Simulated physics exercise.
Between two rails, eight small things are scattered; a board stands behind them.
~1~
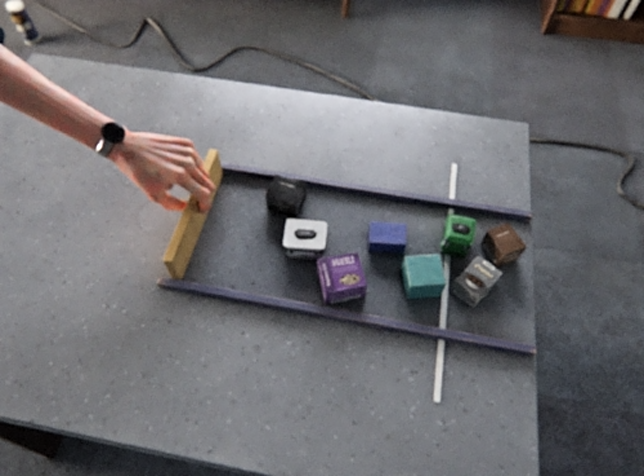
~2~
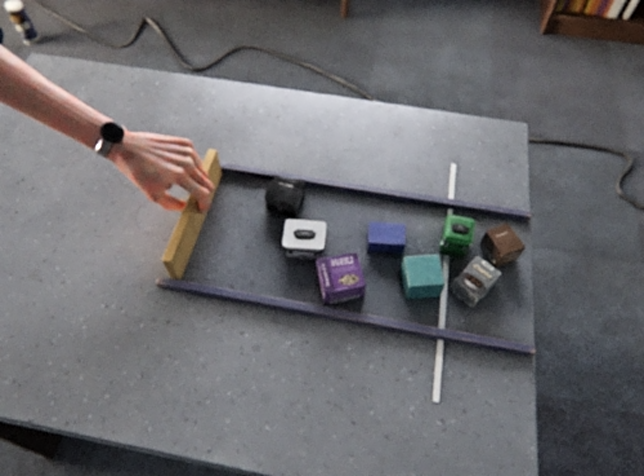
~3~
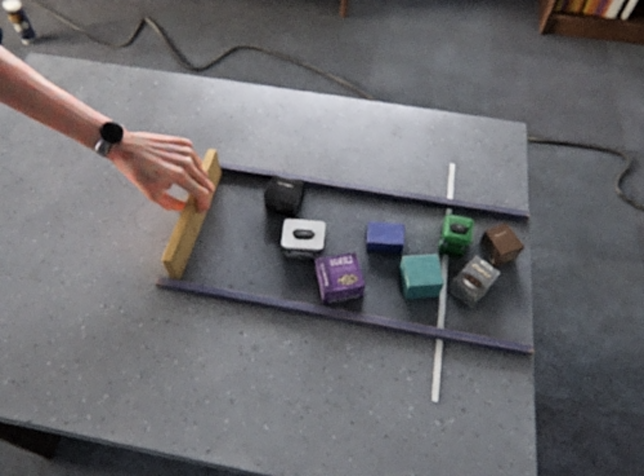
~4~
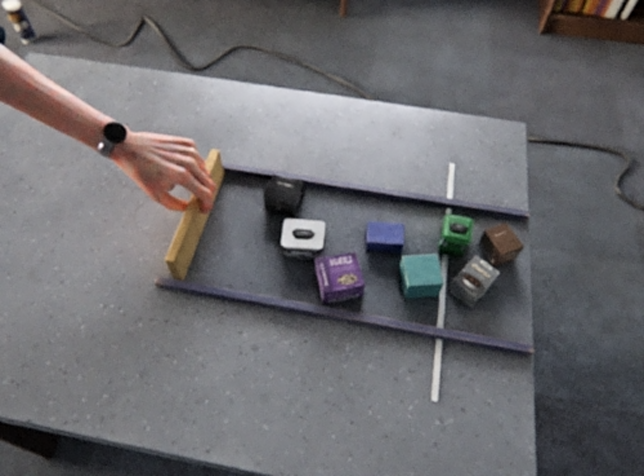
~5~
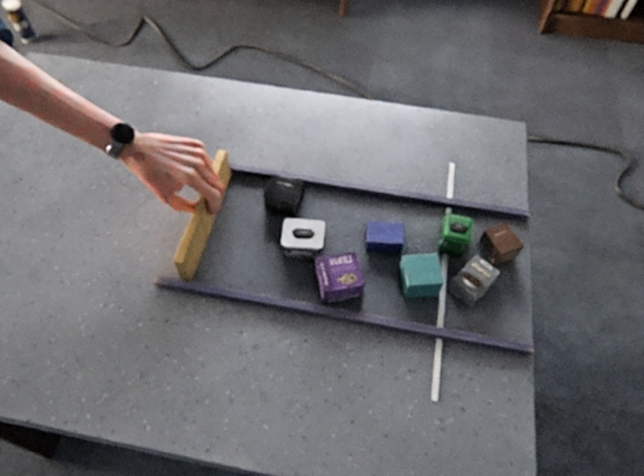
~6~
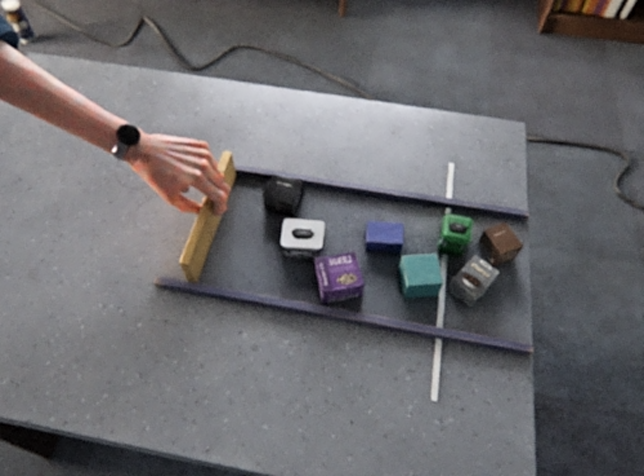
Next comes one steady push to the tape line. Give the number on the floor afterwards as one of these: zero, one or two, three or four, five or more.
Spilled: A single one or a pair.
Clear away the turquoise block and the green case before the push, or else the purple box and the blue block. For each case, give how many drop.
First 0, second 0.
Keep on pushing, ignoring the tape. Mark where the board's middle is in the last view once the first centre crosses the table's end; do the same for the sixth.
First about (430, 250), next about (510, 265).
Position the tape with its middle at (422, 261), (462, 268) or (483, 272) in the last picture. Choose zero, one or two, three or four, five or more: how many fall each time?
One after another: No fall at all, either three or four, either three or four.
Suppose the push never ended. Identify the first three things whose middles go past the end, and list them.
Order noted: Brown box, then grey box, then green case.
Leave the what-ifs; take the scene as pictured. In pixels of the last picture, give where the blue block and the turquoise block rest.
Final spots - blue block (494, 245), turquoise block (505, 294).
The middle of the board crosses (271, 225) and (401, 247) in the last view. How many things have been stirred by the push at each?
1 by the first point, 8 by the second.
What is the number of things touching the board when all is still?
The count in contact is 3.
Soon after, none off yet; brown box at rest near (499, 244); grey box at rest near (473, 281); green case at rest near (455, 235).
After that, none off yet; brown box at rest near (499, 244); grey box at rest near (473, 281); green case moving near (462, 235).
In the end, the number that fall off is one or two; gone, grey box and brown box.
